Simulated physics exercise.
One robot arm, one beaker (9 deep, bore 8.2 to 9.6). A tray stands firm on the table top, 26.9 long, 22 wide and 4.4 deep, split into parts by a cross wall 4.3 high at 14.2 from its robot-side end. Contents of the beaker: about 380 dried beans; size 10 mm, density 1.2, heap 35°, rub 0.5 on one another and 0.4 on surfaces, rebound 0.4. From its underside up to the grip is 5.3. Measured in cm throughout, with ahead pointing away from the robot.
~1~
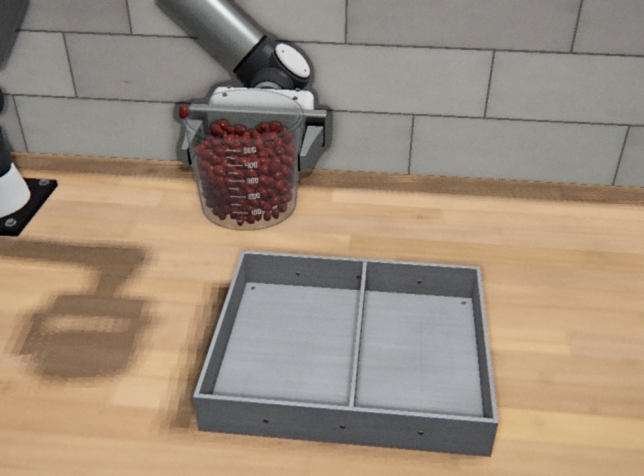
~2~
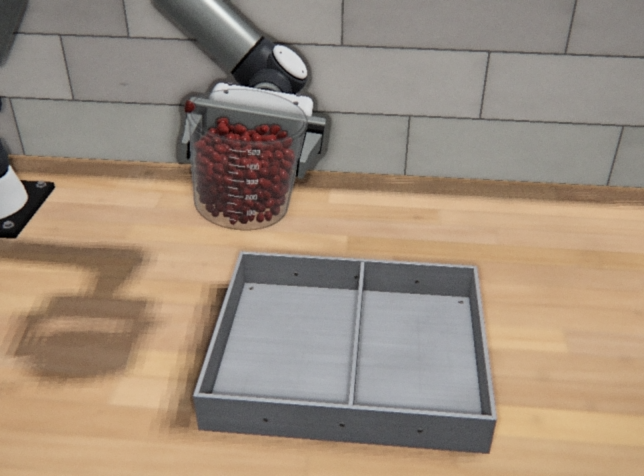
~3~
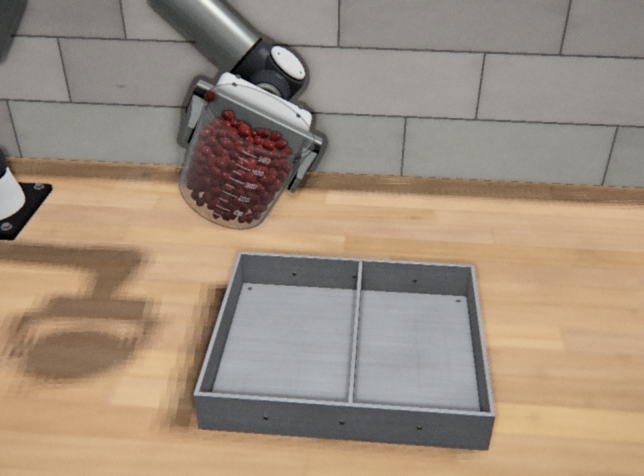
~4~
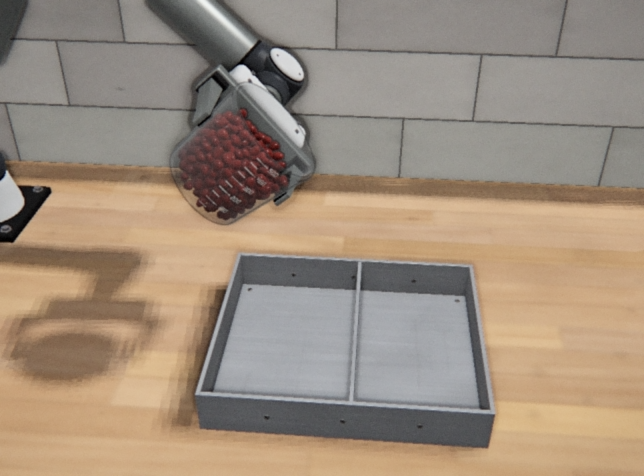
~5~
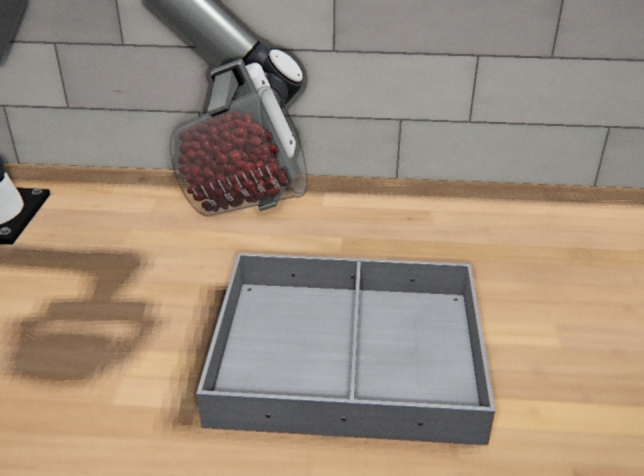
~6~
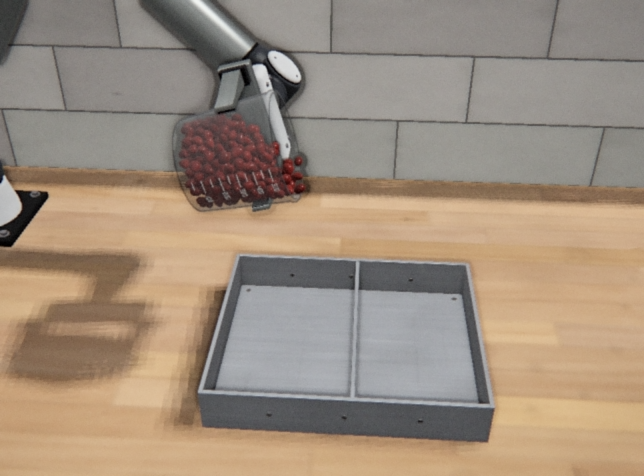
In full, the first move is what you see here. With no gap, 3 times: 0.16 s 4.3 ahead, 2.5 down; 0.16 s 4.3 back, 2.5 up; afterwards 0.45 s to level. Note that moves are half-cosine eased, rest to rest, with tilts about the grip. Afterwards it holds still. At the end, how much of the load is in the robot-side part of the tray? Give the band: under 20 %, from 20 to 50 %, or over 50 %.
The share falls under 20 %.
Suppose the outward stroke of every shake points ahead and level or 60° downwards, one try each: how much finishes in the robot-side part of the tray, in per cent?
Estimates, in order: 30 % then 5 %.
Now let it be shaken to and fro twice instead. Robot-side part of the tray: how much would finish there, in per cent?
About 10 per cent in that case.
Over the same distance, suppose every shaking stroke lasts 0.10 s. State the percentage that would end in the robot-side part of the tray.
I'd expect close to 10 in a hundred.
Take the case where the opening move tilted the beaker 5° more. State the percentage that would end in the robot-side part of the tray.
Roughly 30 percent then.
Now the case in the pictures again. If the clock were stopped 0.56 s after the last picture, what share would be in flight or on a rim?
That comes to about 6 per cent, more or less.
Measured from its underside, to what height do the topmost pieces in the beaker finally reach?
It reaches close to 8.0 cm in the end.
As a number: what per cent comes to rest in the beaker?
Near 70 in a hundred.
Then, 0.56 s after the last picture, tilted 75° forward, highest piece 24 above the table; 305 in the beaker, 33 in the far-side part, 15 in the robot-side part, 24 in flight or on a rim.
Then, 1.13 s after the last picture, tilted 52° forward, highest piece 24 above the table; 264 in the beaker, 64 in the far-side part, 48 in the robot-side part, 1 in flight or on a rim.
Then, 1.61 s after the last picture, level, highest piece 26 above the table; 264 in the beaker, 64 in the far-side part, 49 in the robot-side part.
Then, 2.66 s after the last picture, level, highest piece 26 above the table; 264 in the beaker, 64 in the far-side part, 49 in the robot-side part.
Final count, 264 in the beaker, 64 in the far-side part, 49 in the robot-side part. That is 13 % in the robot-side part of the tray.
